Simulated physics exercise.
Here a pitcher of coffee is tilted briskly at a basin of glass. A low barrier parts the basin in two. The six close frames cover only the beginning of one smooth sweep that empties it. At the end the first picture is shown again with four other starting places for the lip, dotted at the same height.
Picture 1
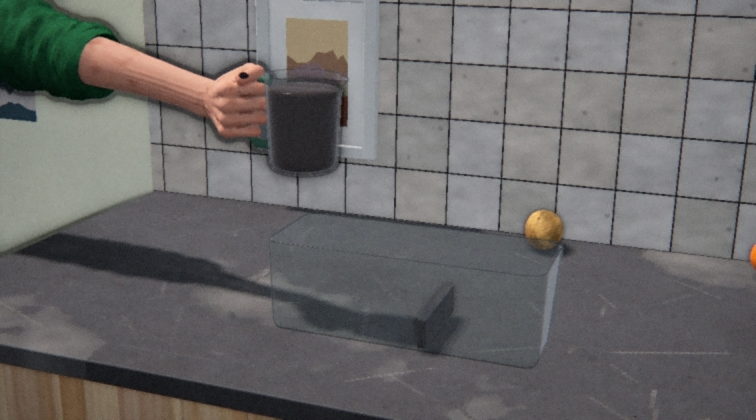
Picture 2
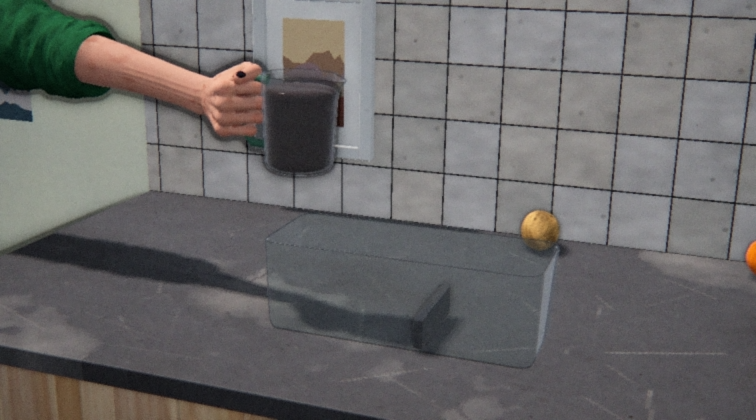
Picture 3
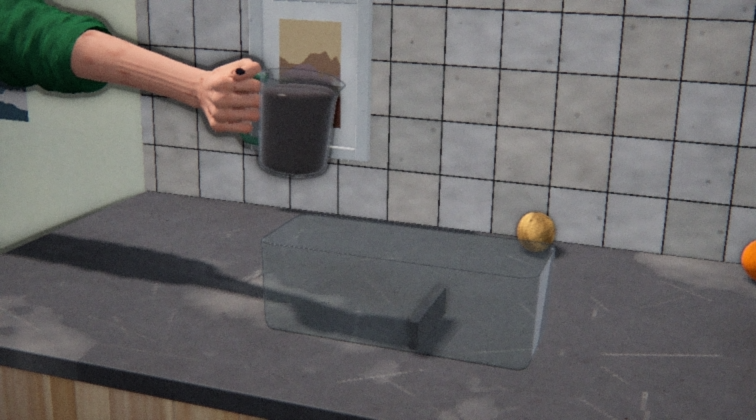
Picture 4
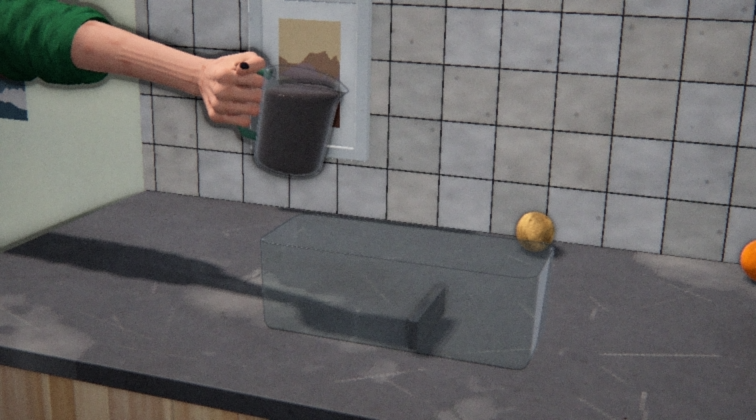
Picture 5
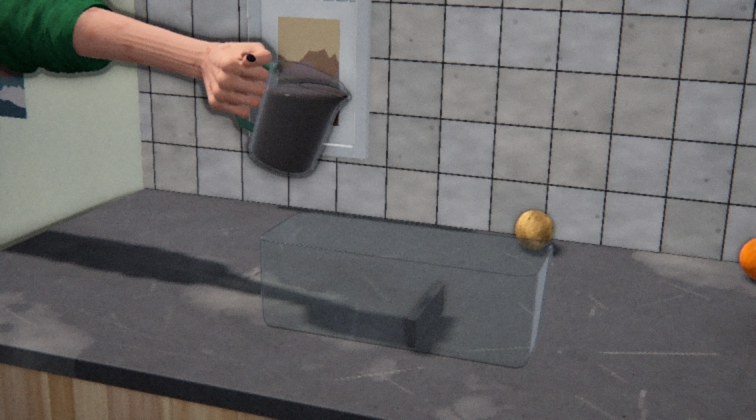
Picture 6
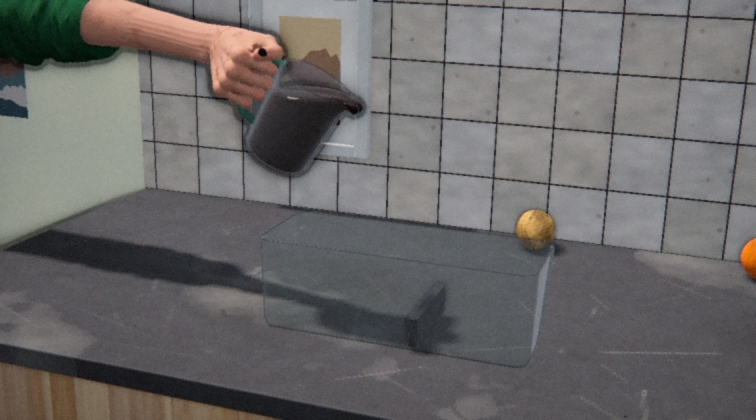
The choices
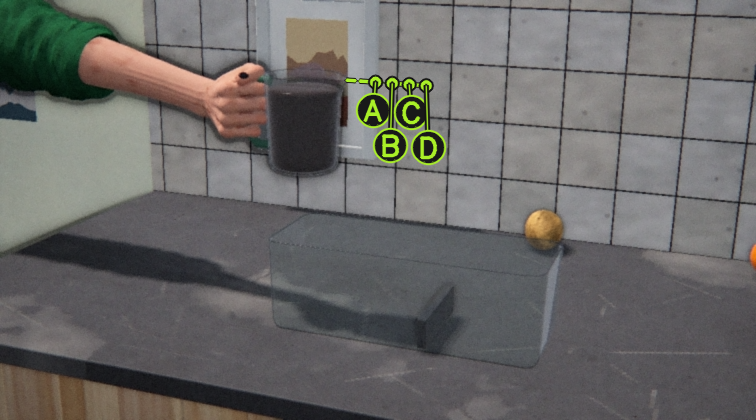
A hand and forearm in a green sleeve reach in from the left over a dark grey countertop, seen from slightly above against a grey tiled wall. The hand holds a clear pitcher of dark coffee above a glass basin with a low barrier inside, a golden ball behind it and an orange object far right. The view shifts slightly, then the pitcher tilts rightward until coffee reaches over its lip.
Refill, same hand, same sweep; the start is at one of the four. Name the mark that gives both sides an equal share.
Use spot A.
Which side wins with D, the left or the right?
More ends on the right.
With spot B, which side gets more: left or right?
The right one.
On the marked copy, A at (375, 82); B at (392, 83); C at (409, 84); D at (426, 85).
If A is chosen, about 51 % ends left of the wall and 48 % right of it.
If B is chosen, about 27 % ends left of the wall and 72 % right of it.
If C is chosen, about 10 % ends left of the wall and 89 % right of it.
If D is chosen, about 5 % ends left of the wall and 94 % right of it.
